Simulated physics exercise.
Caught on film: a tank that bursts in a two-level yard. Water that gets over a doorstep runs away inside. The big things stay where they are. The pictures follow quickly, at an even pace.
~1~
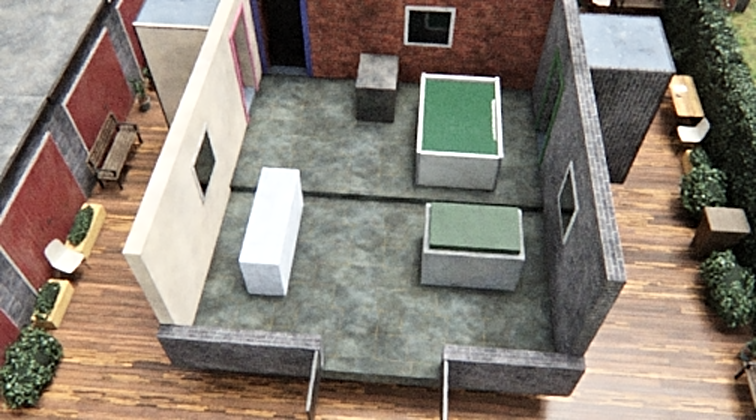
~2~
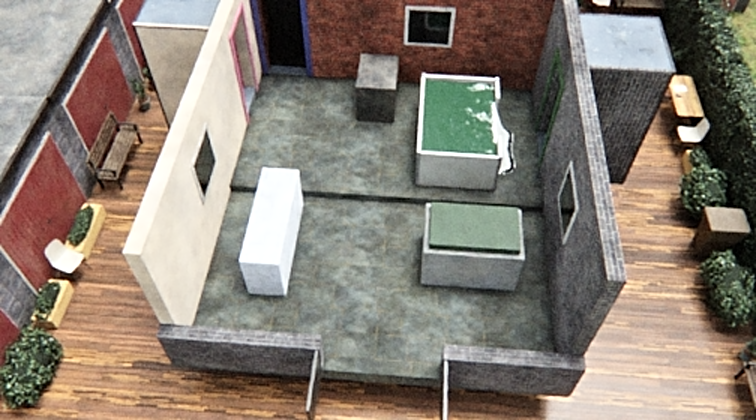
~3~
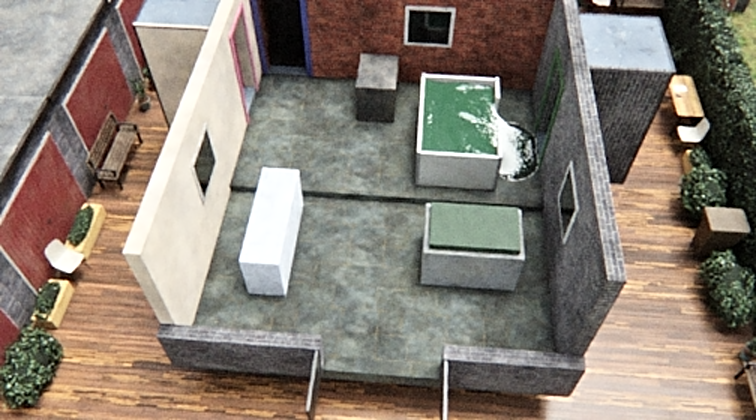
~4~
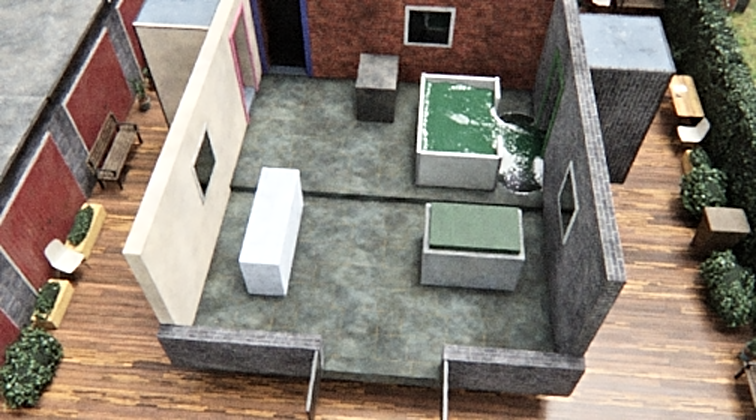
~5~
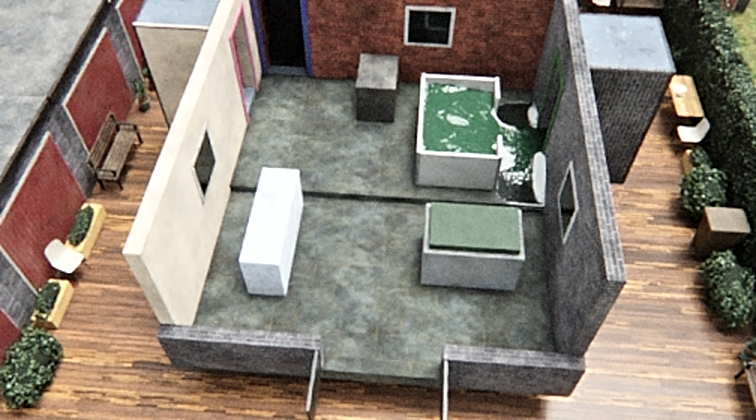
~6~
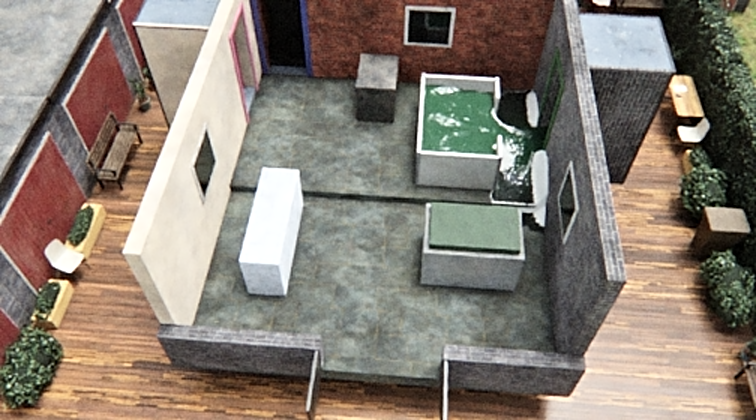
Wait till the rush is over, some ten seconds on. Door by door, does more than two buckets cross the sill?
One by one: The green door lets in a lot; the blue door admits no more than that; the pink door admits no more than that.
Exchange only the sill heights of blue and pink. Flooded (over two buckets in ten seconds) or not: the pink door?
My reading: The pink door stays under.
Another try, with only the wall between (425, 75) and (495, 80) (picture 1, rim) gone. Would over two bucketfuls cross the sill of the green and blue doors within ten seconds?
Then: The green door lets more in; the blue door is over.
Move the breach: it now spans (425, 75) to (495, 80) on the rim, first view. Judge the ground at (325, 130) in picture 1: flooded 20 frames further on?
Verdict: Free of water.
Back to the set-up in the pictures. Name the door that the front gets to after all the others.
The pink door.
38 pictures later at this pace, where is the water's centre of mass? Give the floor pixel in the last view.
Near (436, 181).
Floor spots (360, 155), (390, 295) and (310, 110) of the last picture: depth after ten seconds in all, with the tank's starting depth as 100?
About 2, 6 and 2 per cent.
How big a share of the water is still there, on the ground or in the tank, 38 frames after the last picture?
Roughly 50 per cent.
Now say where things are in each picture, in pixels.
In the first picture, still water in the water tank at (460, 117).
In the second picture, the front is at (506, 171), out from the gap at (493, 137).
In the third picture, water pours out at (493, 139) and has run to (530, 170).
In the fourth picture, the front is at (541, 187), out from the gap at (493, 140).
In the fifth picture, the front is at (543, 206), out from the gap at (493, 140).
In the sixth picture, water pours out at (493, 139) and has run to (543, 228).
A moment on, water covers 15 % of the floor; the green door far over two buckets in, the blue door not reached, the pink door not reached.
Next, water covers 25 % of the floor; the green door far over two buckets in, the blue door not reached, the pink door not reached.
Then, water covers 40 % of the floor; the green door far over two buckets in, the blue door not reached, the pink door not reached.
Later, water covers 65 % of the floor; the green door far over two buckets in, the blue door wet at the sill, nothing in, the pink door wet at the sill, nothing in.
In the end, water covers 75 % of the floor; the green door far over two buckets in, the blue door wet at the sill, nothing in, the pink door wet at the sill, nothing in.
